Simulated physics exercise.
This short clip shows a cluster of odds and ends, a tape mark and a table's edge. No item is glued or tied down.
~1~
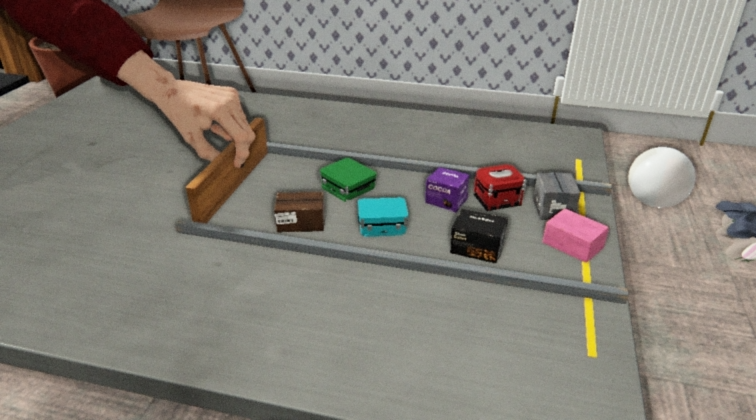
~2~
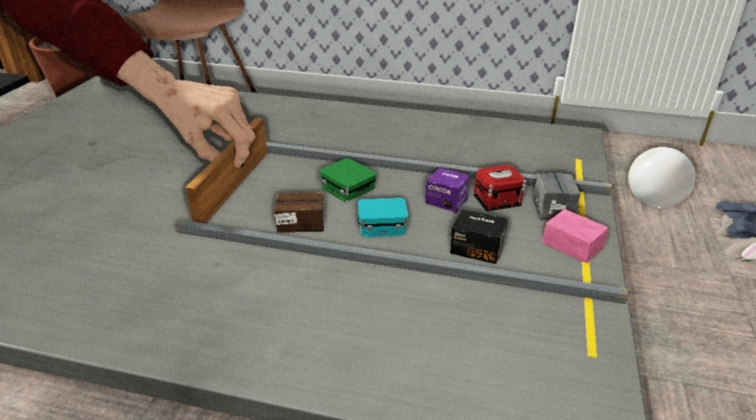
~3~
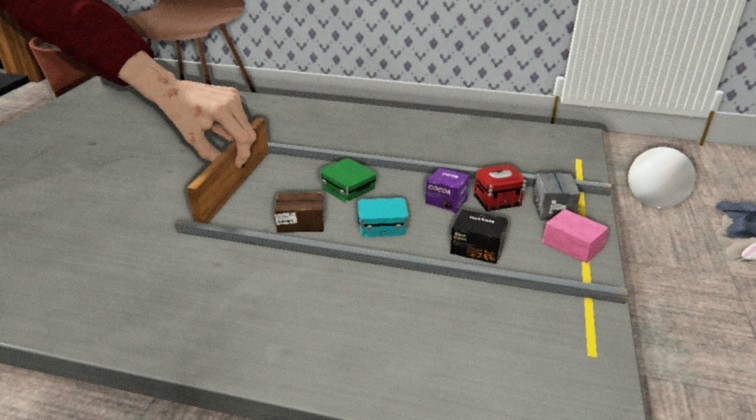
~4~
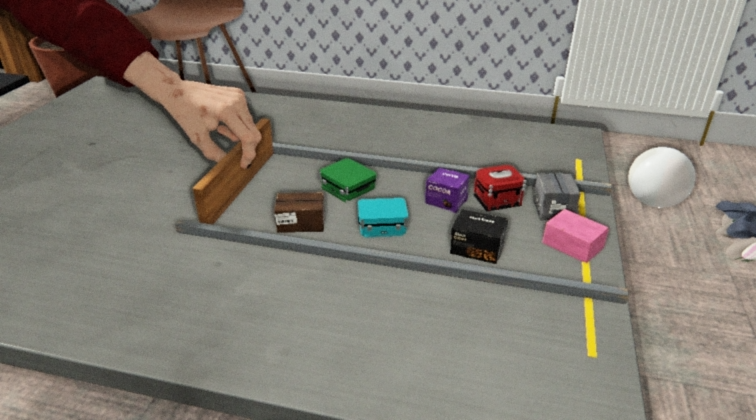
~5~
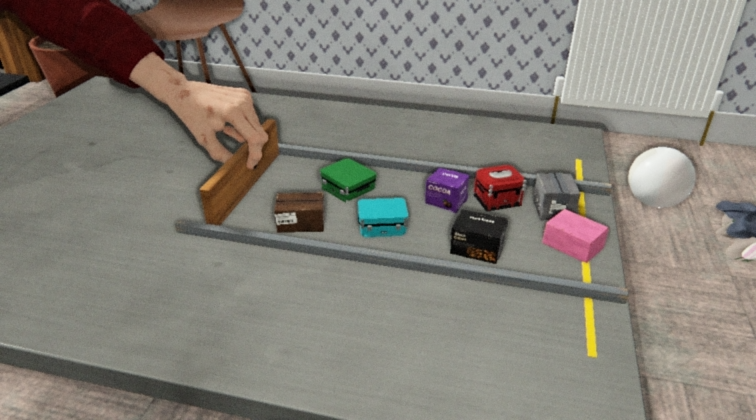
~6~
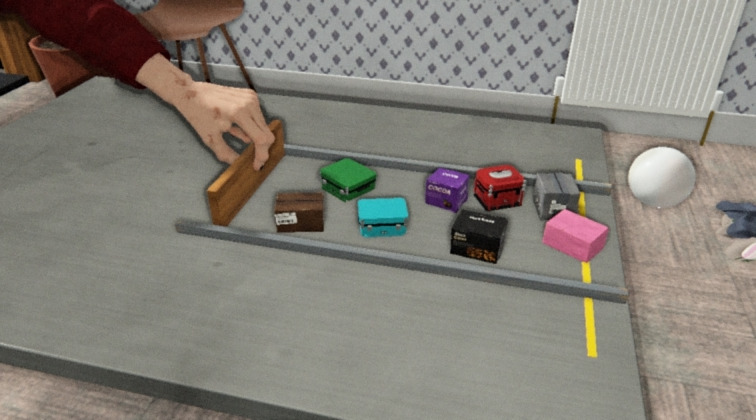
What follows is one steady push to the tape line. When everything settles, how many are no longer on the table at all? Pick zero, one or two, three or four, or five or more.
Five or more are off the table.
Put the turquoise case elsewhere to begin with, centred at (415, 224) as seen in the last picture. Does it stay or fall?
What happens is that the turquoise case leaves.
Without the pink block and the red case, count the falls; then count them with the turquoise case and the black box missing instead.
First 3, second 3.
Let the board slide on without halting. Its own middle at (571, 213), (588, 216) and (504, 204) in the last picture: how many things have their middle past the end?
The numbers past the end are 5, 5 and 0.
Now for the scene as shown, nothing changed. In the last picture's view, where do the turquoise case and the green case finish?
You'll find the turquoise case at roughly (604, 236) and the green case at roughly (608, 207).
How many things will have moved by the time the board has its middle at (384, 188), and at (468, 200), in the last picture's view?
Counts: 5 and 7.
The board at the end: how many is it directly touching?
That number would be 3.
Soon after, none off yet; pink block at rest near (575, 235); grey box at rest near (556, 197); red case at rest near (499, 187).
In the end, the number that fall off is five or more; gone, purple box, black box, red case, grey box and pink block.
